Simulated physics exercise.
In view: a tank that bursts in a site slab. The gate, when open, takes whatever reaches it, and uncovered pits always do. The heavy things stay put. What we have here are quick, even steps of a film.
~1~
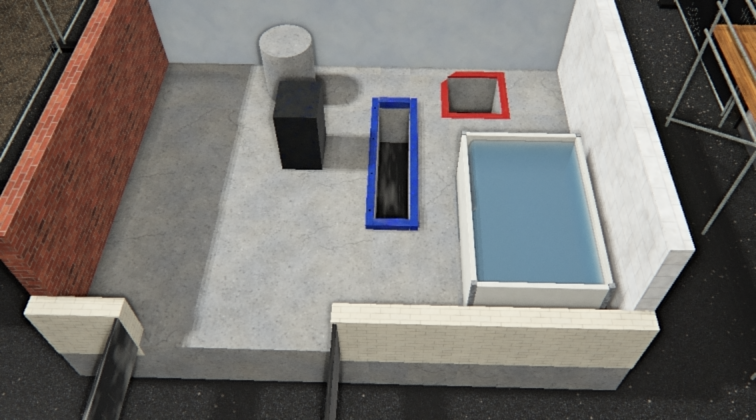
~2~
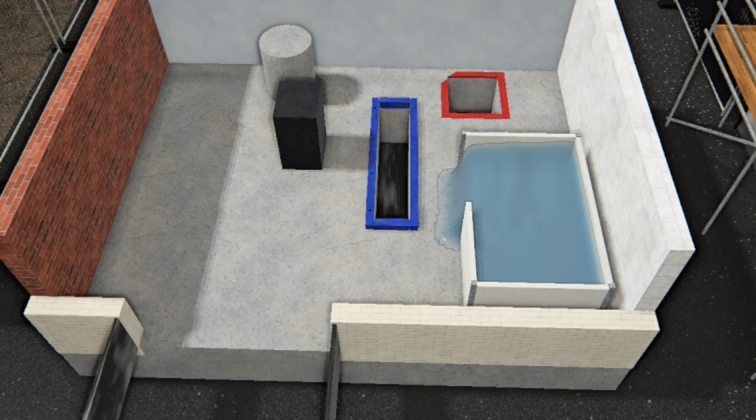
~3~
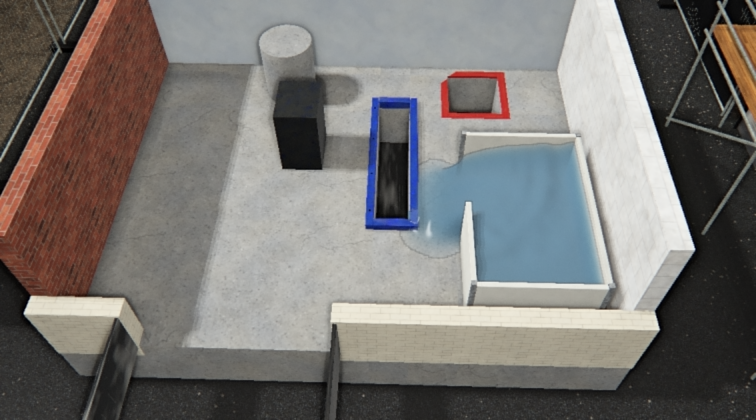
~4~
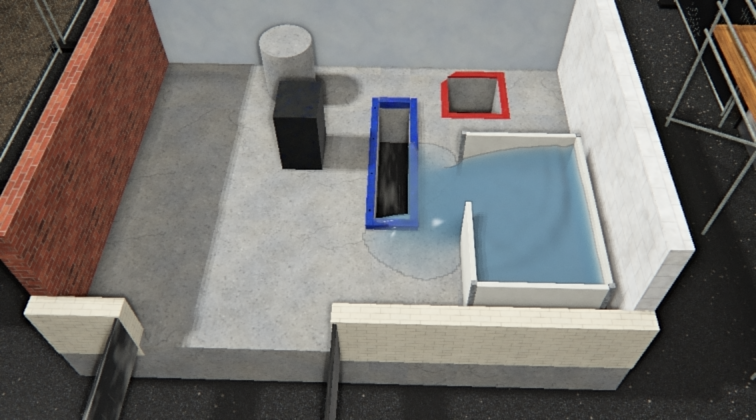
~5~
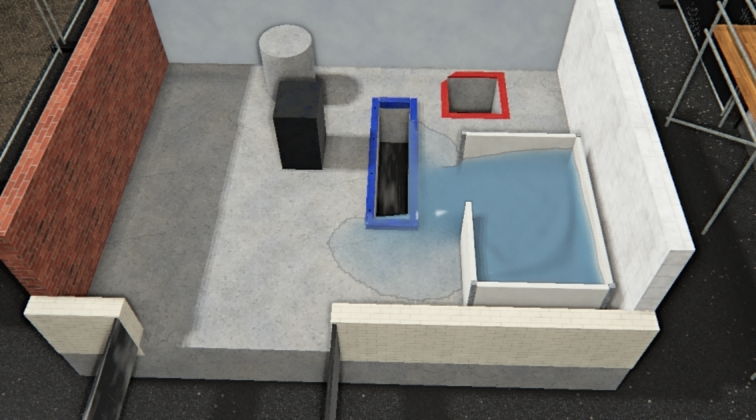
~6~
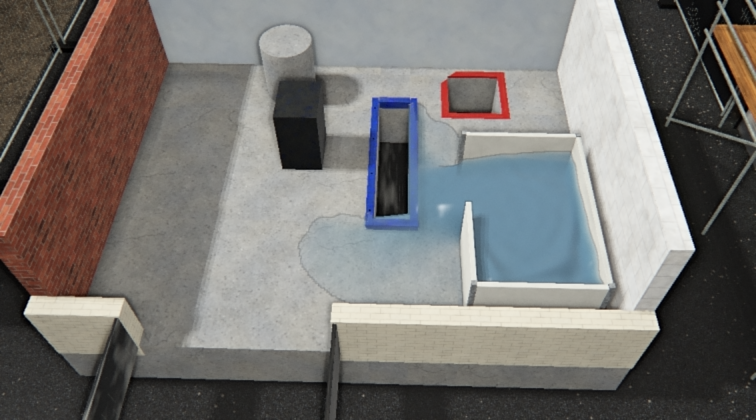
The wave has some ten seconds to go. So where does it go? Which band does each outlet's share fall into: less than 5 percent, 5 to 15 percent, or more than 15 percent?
As I see it, gate: Five per cent up to fifteen; red pit: Five per cent up to fifteen; blue pit: Greater than fifteen per cent.
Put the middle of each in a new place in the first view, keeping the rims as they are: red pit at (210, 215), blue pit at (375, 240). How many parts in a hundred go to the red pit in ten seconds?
Red: About 2 %.
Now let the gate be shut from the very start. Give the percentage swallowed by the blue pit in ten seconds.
Blue pit, %: 50.
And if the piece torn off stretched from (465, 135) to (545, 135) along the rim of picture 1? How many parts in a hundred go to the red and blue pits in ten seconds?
Red about 65 %, blue about 4 %.
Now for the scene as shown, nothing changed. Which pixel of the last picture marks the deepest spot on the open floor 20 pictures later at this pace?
My estimate is about (423, 209).
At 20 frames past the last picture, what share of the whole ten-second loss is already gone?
My reading is about 70 per cent.
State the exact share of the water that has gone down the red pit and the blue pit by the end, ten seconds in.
Shares, in order: 12 % and 44 %.
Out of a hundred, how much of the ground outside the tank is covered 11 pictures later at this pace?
Roughly 35 %.
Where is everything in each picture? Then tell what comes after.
The tank at (530, 207) is whole and still, in the first frame.
Water pours out at (464, 196) and has run to (455, 171), in the second frame.
Water pours out at (464, 197) and has run to (410, 239), in the third frame.
Water pours out at (464, 198) and has run to (379, 253), in the fourth frame.
Water pours out at (464, 198) and has run to (343, 260), in the fifth frame.
The front is at (307, 255), out from the gap at (464, 198), in the sixth frame.
A moment on, water covers 30 % of the floor; the gate 0 %, the red pit 0 %, the blue pit 19 %.
Next, water covers 35 % of the floor; the gate 2 %, the red pit 1 %, the blue pit 31 %.
Then, water covers 40 % of the floor; the gate 5 %, the red pit 4 %, the blue pit 40 %.
Later, water covers 55 % of the floor; the gate 8 %, the red pit 8 %, the blue pit 44 %.
In the end, water covers 80 % of the floor; the gate 11 %, the red pit 12 %, the blue pit 45 %.
